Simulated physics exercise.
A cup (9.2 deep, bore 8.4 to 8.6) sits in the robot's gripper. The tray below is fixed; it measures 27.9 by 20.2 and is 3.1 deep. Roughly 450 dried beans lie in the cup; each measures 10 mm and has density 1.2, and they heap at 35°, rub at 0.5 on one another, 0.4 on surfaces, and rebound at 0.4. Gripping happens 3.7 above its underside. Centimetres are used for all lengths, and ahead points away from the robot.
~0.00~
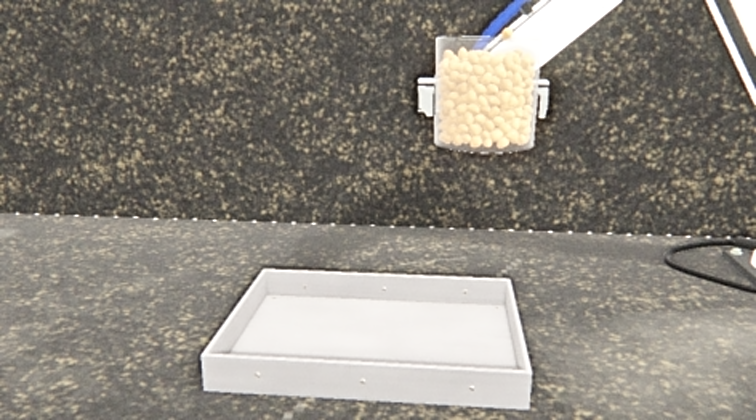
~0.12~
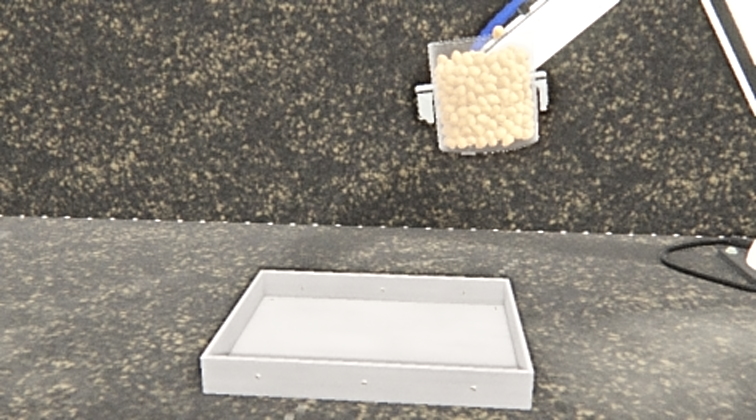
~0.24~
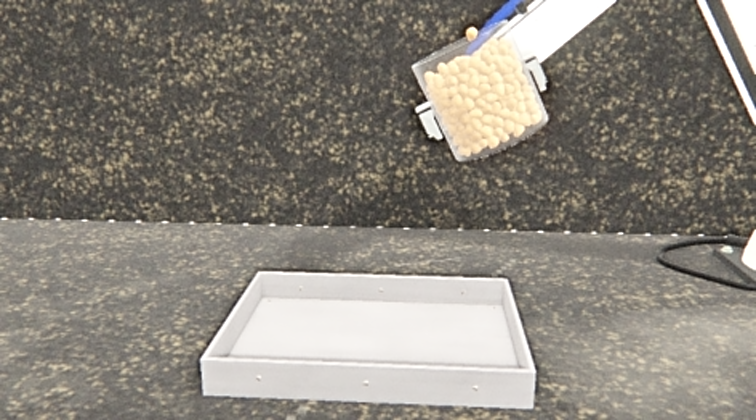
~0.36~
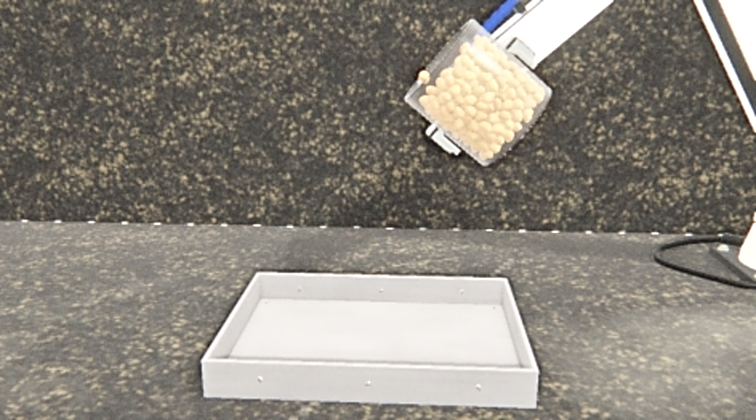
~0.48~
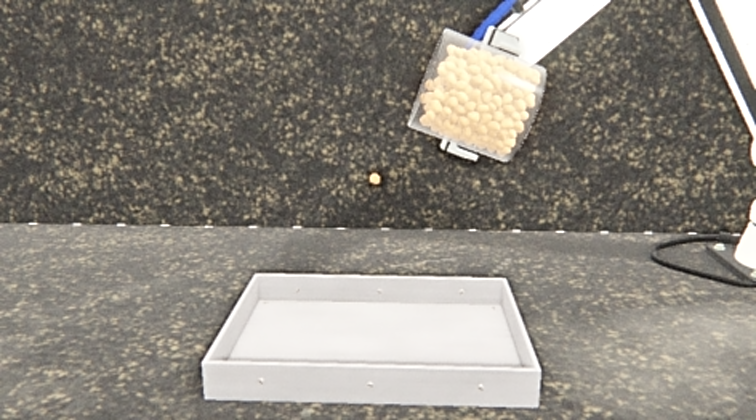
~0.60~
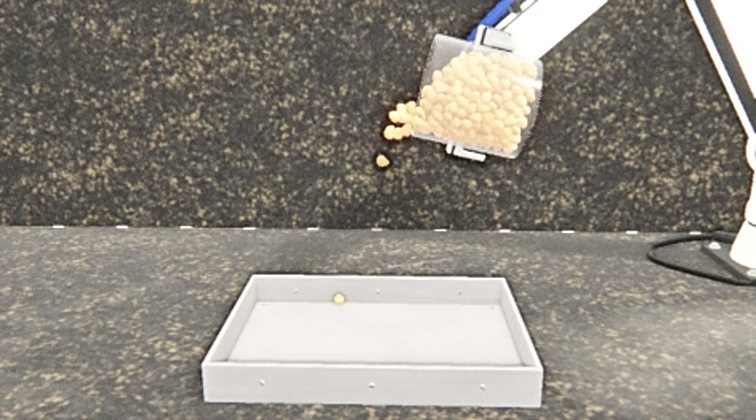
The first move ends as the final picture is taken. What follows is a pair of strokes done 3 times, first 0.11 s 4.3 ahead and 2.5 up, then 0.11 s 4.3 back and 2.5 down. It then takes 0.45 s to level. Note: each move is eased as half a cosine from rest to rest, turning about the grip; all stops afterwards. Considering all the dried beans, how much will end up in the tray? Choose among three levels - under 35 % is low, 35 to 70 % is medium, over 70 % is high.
The level is high.
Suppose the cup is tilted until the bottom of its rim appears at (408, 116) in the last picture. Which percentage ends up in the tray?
Result: Approximately 75 %.
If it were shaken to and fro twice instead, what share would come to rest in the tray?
Then roughly 85 percent.
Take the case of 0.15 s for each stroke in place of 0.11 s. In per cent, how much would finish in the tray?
Roughly 75 percent would.
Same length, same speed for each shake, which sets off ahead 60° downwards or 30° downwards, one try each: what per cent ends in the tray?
First try about 35 %, second try about 50 %.
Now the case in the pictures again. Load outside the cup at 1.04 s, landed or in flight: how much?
Roughly 85 percent is out.
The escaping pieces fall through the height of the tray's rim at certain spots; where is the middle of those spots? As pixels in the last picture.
Estimated centre around (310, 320) in pixels.
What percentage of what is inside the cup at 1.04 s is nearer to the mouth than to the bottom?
100 %.
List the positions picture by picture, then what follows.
The first picture shows the cup middle at (486, 94), level; upper third of the load around (487, 71), from x 445 to 530, top at y 35; 447 in the cup.
The second picture shows the cup middle at (484, 93), tilted 7° forward; upper third of the load around (486, 71), from x 440 to 530, top at y 30.
The third picture shows the cup middle at (481, 94), tilted 27° forward; upper third of the load around (483, 72), from x 430 to 535, top at y 35.
The fourth picture shows the cup middle at (479, 95), tilted 50° forward; upper third of the load around (479, 74), from x 425 to 540, top at y 40.
The fifth picture shows the cup middle at (477, 98), tilted 70° forward; upper third of the load around (482, 76), from x 375 to 535, top at y 50; 446 in the cup, 1 in flight or on a rim.
The sixth picture shows the cup middle at (477, 98), tilted 77° forward; upper third of the load around (485, 79), from x 340 to 530, top at y 60; 443 in the cup, 1 in the tray, 3 in flight or on a rim.
After 1.04 s, tilted 77° forward, highest piece 25 above the table; 323 in the tray, 67 in the cup, 11 on the table or floor, 46 in flight or on a rim.
After 1.49 s, tilted 38° forward, highest piece 25 above the table; 397 in the tray, 28 in the cup, 19 on the table or floor, 3 in flight or on a rim.
After 1.91 s, level, highest piece 24 above the table; 399 in the tray, 28 in the cup, 20 on the table or floor.
After 2.96 s, level, highest piece 24 above the table; 399 in the tray, 28 in the cup, 20 on the table or floor.
In the end, 399 in the tray, 28 in the cup, 20 on the table or floor. That is 89 % in the tray.
